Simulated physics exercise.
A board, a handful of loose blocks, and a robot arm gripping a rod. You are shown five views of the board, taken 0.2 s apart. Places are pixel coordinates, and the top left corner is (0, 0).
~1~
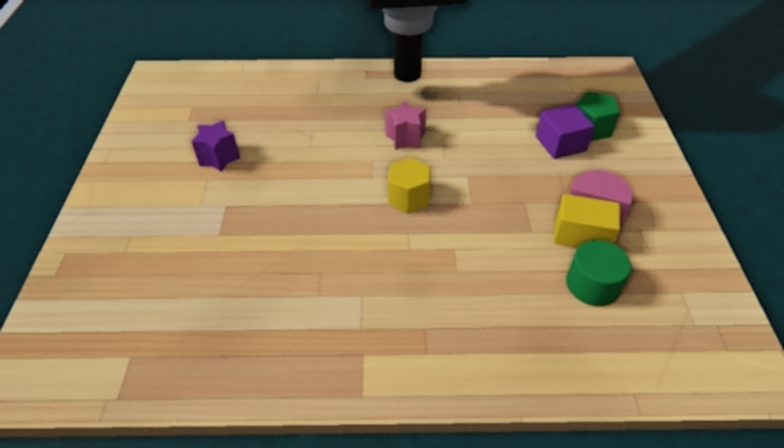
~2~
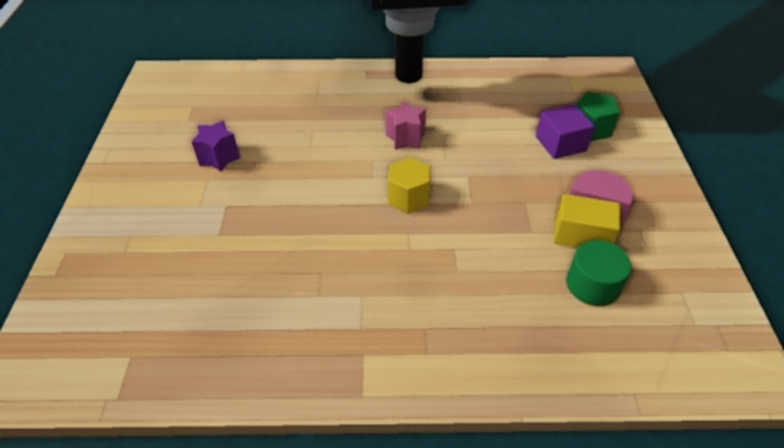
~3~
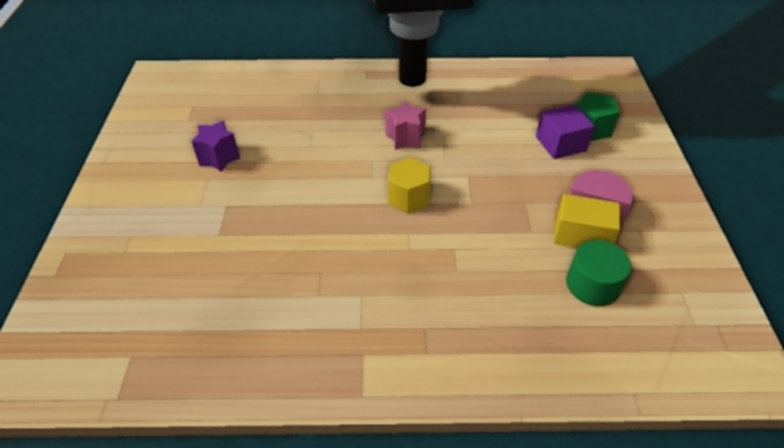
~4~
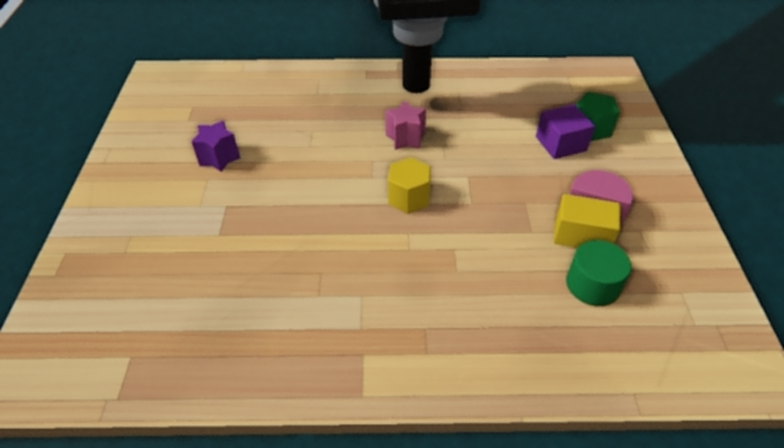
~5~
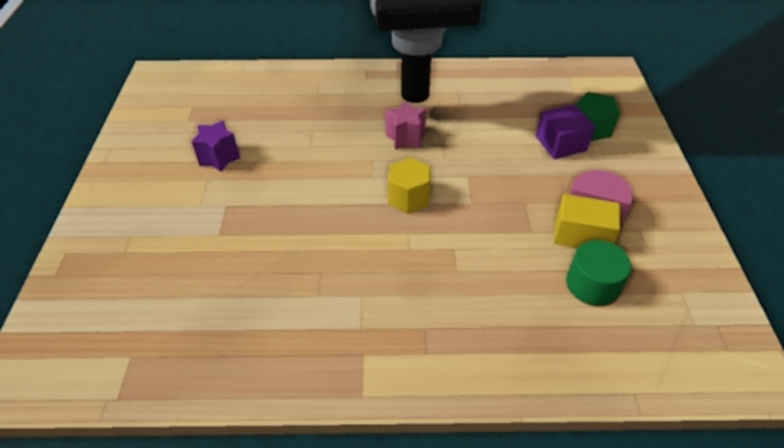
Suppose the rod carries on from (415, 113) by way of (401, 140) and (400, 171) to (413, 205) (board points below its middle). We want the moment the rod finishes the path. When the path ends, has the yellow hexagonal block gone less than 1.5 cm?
No.
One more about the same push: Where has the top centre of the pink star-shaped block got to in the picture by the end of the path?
My estimate: (397, 201).
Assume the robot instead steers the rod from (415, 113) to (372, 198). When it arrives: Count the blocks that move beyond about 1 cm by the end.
I foresee two blocks being moved.
On the path given first. One third of the way, rod at (402, 122); pink star-shaped block at (398, 134), turned 25° anticlockwise.
Two thirds of the way, rod at (400, 153); pink star-shaped block at (393, 167), turned 20° anticlockwise; yellow hexagonal block at (415, 193), turned 25° anticlockwise.
At the end, rod at (413, 186); pink star-shaped block at (397, 201); yellow hexagonal block at (425, 230), turned 55° anticlockwise.
